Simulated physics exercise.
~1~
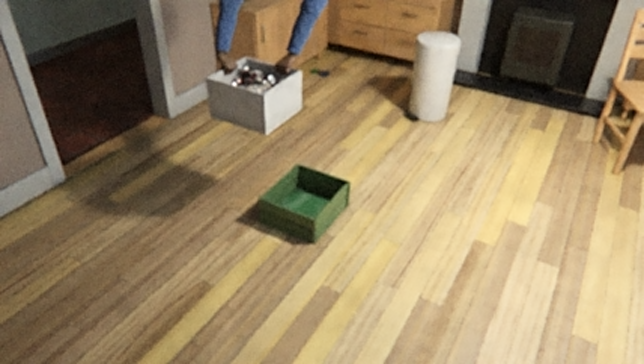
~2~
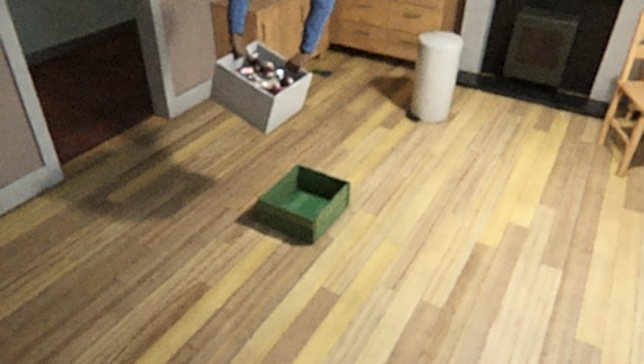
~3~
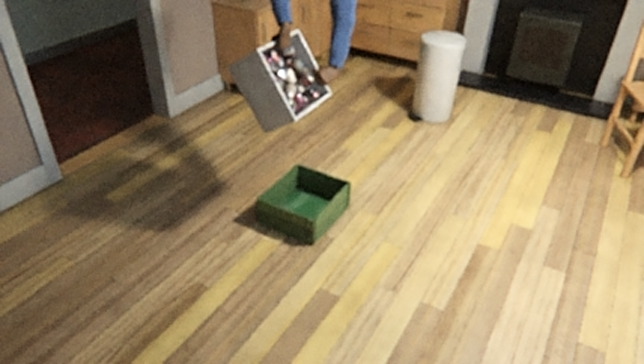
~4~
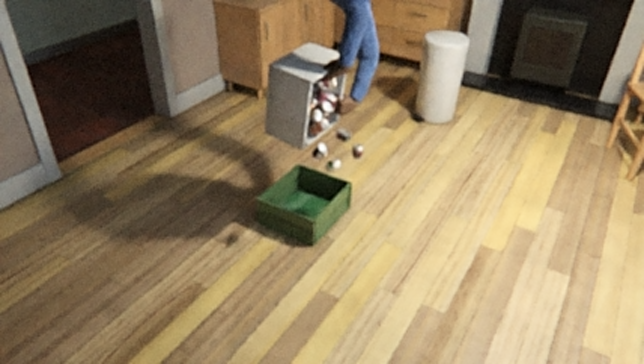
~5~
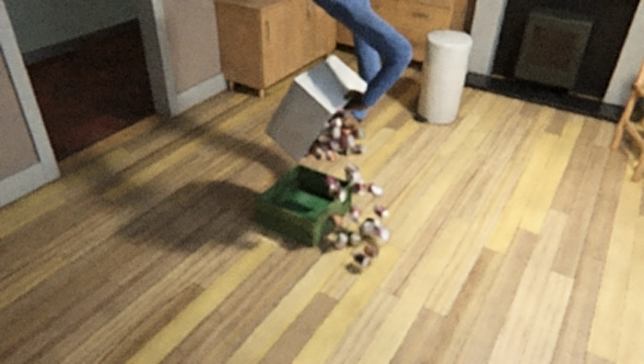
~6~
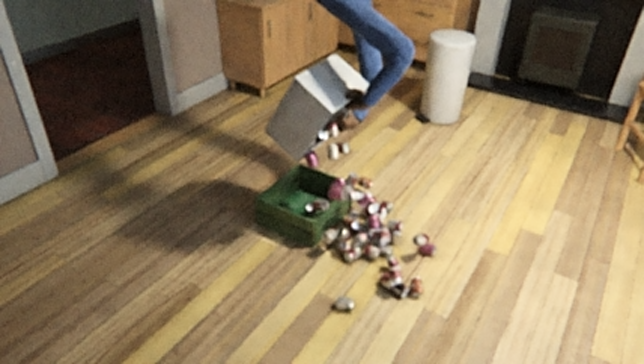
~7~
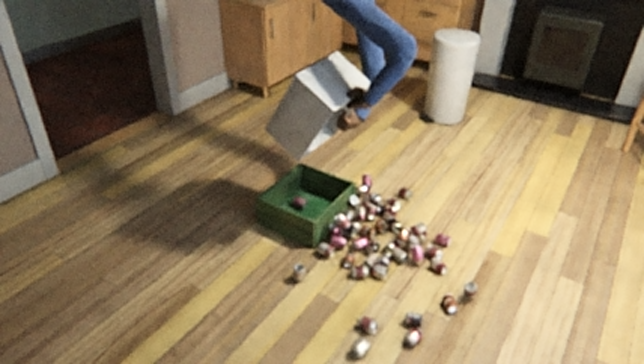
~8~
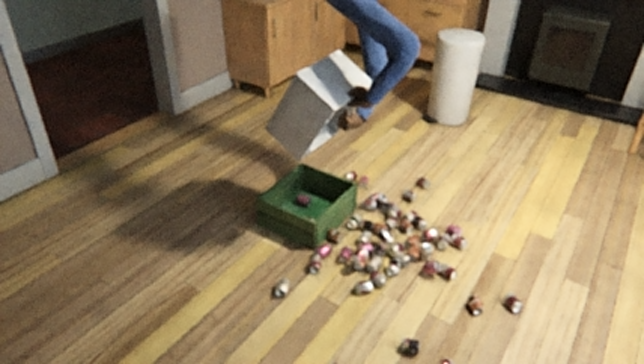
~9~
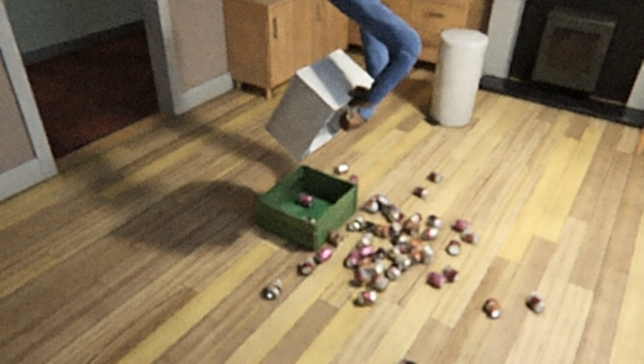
The video shows a person in blue sleeves lifting a white crate of mini cans and tipping it rightward over a green tray on a wooden floor; most cans spill beside the tray and scatter, leaving very few inside as the emptied crate stays tilted above.
